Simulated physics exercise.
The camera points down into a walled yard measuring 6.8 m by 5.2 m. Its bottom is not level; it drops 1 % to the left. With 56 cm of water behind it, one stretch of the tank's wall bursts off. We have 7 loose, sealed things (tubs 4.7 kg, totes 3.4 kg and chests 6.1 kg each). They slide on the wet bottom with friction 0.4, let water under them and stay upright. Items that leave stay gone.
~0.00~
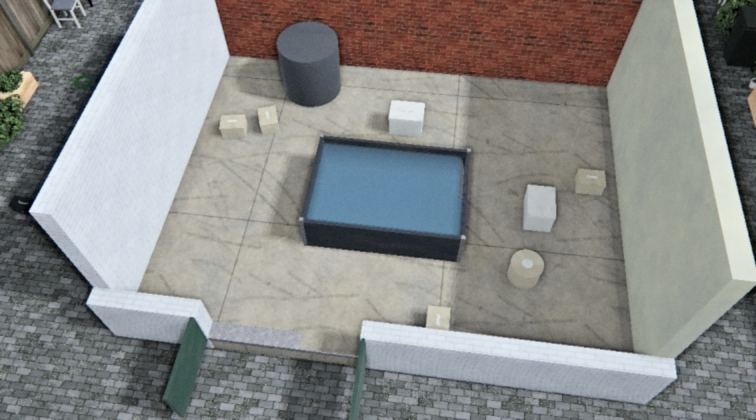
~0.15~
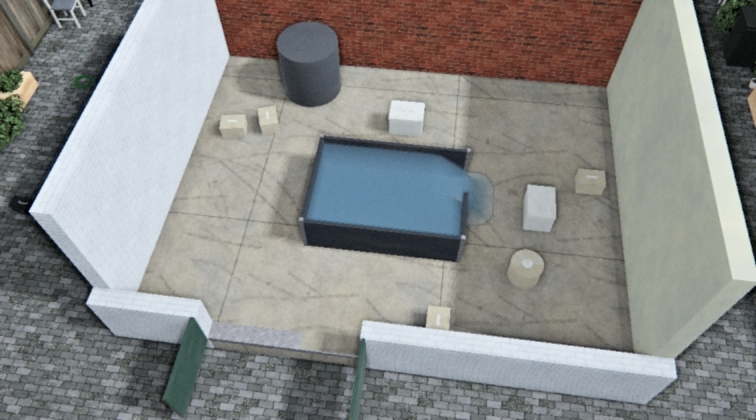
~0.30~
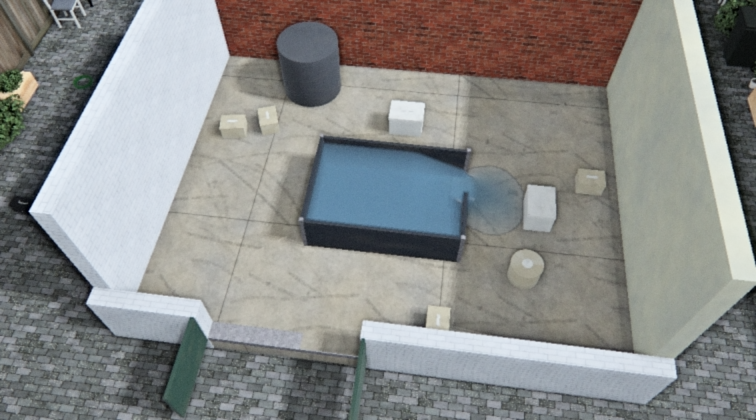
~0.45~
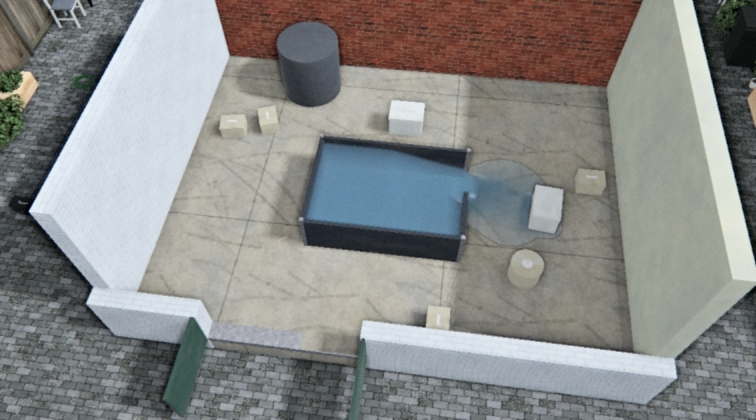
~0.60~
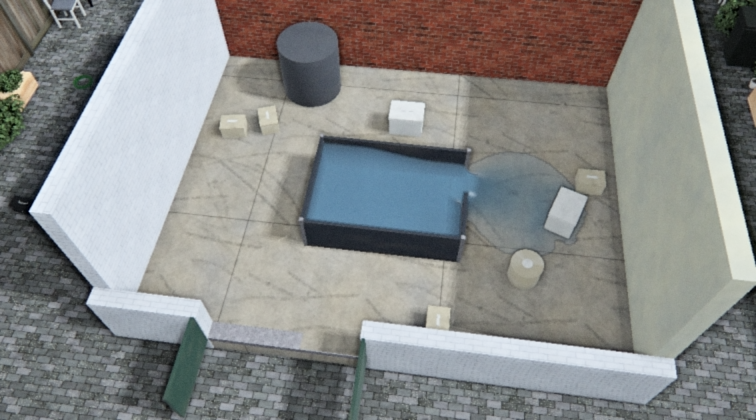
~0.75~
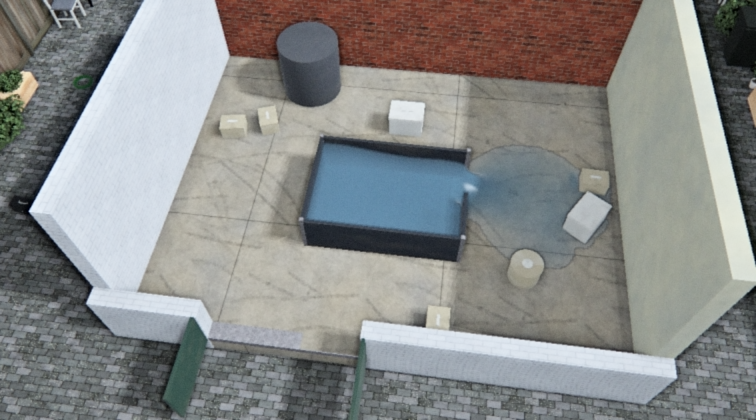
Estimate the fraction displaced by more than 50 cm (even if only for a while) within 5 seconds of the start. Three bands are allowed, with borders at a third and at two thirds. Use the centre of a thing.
That would be from a third to two thirds of them.
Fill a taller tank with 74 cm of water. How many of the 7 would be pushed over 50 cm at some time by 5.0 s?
Then it comes to 4.
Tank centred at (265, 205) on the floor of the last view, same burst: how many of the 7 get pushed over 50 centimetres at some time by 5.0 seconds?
Then 4.
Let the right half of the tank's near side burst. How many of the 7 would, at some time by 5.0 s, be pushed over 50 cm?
That would give 3.
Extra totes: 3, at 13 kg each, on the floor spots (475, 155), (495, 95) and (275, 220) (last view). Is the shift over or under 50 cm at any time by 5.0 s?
Reading them off in order: Not beyond, clears the mark, not beyond.
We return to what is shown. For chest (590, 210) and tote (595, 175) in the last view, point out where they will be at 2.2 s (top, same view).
Roughly (625, 269), then roughly (610, 156).
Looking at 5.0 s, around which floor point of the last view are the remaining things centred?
Mean position: Approximately (390, 187).
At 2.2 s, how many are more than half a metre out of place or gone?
Tally: 1.
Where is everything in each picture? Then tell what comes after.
In the first frame, a chest at (542, 201) rests on the ground; a tote at (592, 177), on the bottom; 3.3 m2 under water; 0 of 7 have shifted.
In the second frame, a chest at (542, 201), on the bottom; a tote at (592, 177), on the bottom; 3.7 m2 under water; 0 of 7 have shifted.
In the third frame, a chest at (542, 201) rests on the ground; a tote at (592, 177) rests on the ground; 4.3 m2 under water; 0 of 7 have shifted.
In the fourth frame, a chest at (548, 202), on the bottom, 9 cm from its start; a tote at (592, 177), on the bottom; 4.9 m2 under water; 1 of 7 have shifted.
In the fifth frame, a chest at (569, 205) rests on the ground, 38 cm from its start; a tote at (592, 177), on the bottom; 5.7 m2 under water; 1 of 7 have shifted.
In the sixth frame, a chest at (590, 210), on the bottom, 69 cm from its start; a tote at (596, 177), on the bottom, 6 cm from its start; 6.6 m2 under water; 2 of 7 have shifted.
After 1.1 s 1 of 7 are over 50 cm from their spots; 1 afloat.
After 2.2 s 1 of 7 are over 50 cm from their spots; 2 afloat.
After 3.5 s 2 of 7 are over 50 cm from their spots; 2 afloat.
After 5.0 s 3 of 7 are over 50 cm from their spots, and 3 have been at some point; 2 afloat.
